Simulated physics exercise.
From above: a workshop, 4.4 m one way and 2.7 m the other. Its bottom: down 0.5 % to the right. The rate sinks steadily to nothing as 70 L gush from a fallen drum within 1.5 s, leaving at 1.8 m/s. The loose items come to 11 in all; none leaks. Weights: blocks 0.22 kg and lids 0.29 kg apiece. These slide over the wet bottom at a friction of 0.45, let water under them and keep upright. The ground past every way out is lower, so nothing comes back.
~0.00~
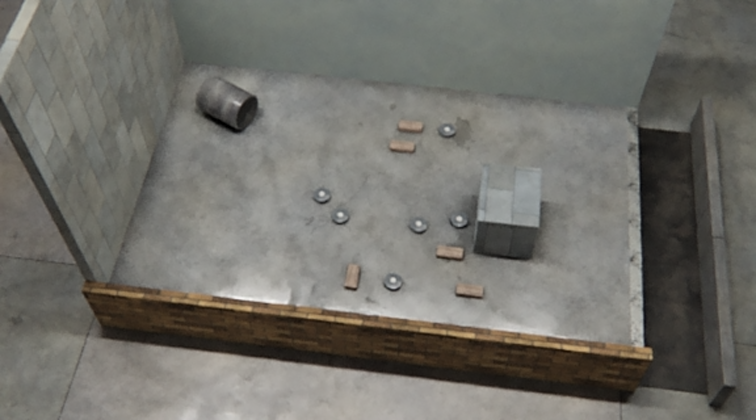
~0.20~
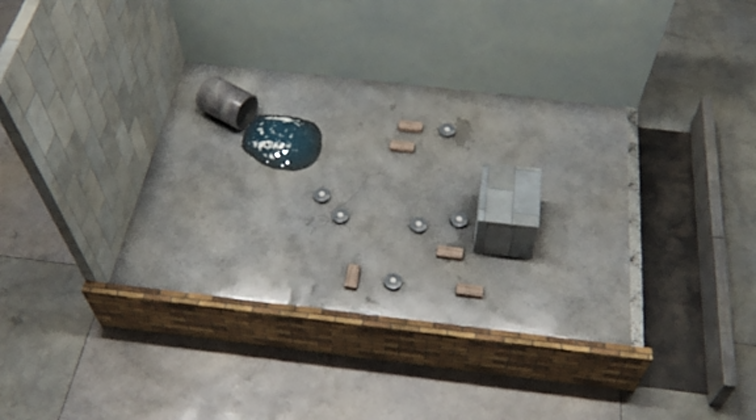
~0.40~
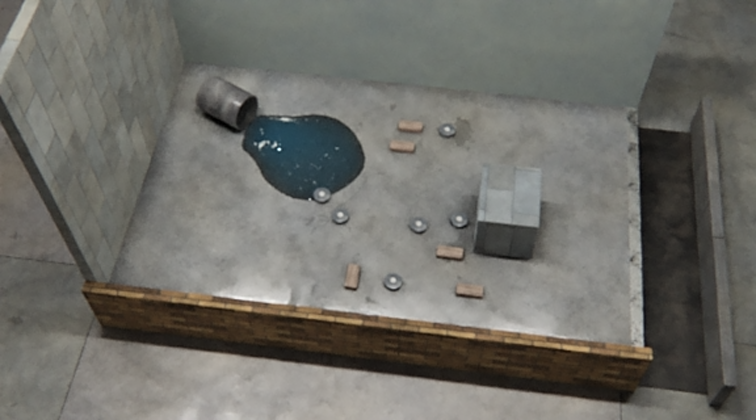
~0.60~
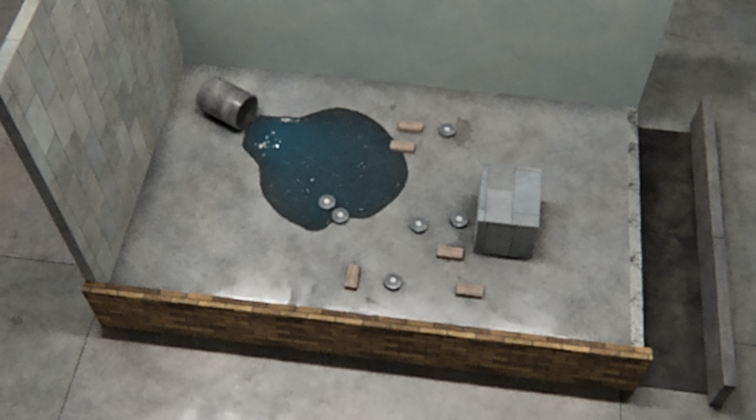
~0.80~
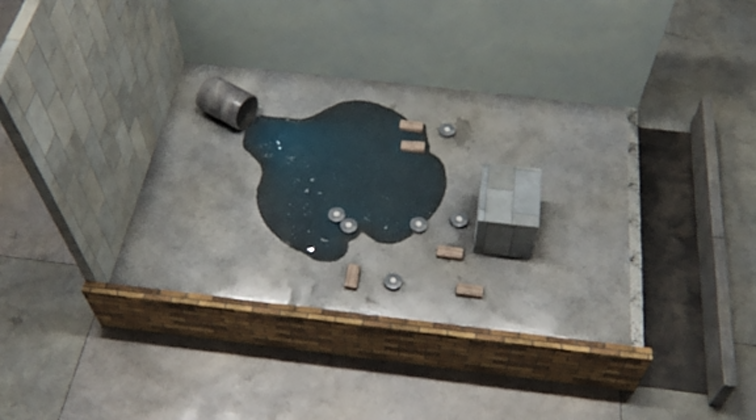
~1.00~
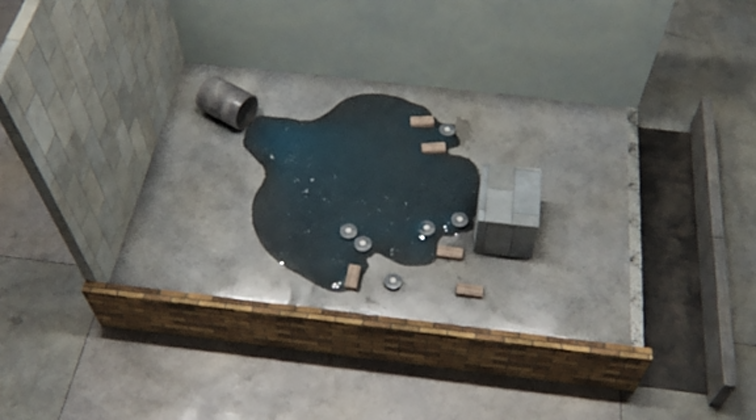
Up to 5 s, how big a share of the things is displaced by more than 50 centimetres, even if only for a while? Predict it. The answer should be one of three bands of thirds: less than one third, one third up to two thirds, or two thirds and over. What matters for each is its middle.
It falls in the band two thirds and over.
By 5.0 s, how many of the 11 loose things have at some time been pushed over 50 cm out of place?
11.
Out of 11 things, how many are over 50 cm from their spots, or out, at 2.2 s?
The number comes to 11.
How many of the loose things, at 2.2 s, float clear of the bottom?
The number is 8.
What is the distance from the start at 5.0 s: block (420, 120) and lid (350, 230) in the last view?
Going in the order asked, I'd say washed out for the first and 200 cm for the second.
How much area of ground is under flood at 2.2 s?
About 4.5 m2.
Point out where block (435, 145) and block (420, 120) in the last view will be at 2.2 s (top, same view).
(591, 175) and (537, 102), roughly.
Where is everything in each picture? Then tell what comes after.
The first frame shows a lid at (322, 194), on the bottom; a lid at (340, 215) rests on the ground; water covers 0.0 m2; 0 of 11 have shifted.
The second frame shows a lid at (322, 194) rests on the ground; a lid at (340, 215) rests on the ground; 0.4 m2 under water; 0 of 11 have shifted.
The third frame shows a lid at (322, 195), on the bottom; a lid at (340, 215) rests on the ground; 0.8 m2 under water; 0 of 11 have shifted.
The fourth frame shows a lid at (327, 202), on the bottom, 10 cm from its start; a lid at (340, 215), on the bottom; 1.5 m2 under water; 1 of 11 have shifted.
The fifth frame shows a lid at (337, 214) floats, 26 cm from its start; a lid at (349, 225), on the bottom, 13 cm from its start; water covers 2.3 m2; 3 of 11 have shifted.
The sixth frame shows a lid at (349, 231), afloat, 47 cm from its start; a lid at (363, 244), on the bottom, 36 cm from its start; 3.1 m2 under water; 5 of 11 have shifted.
After 1.4 s 3 of 11 are over 50 cm from their spots; 6 afloat.
After 2.2 s 11 of 11 are over 50 cm from their spots; 8 afloat.
After 3.5 s 11 of 11 are over 50 cm from their spots; 3 afloat.
After 5.0 s 11 of 11 are over 50 cm from their spots, and 11 have been at some point; 0 afloat.
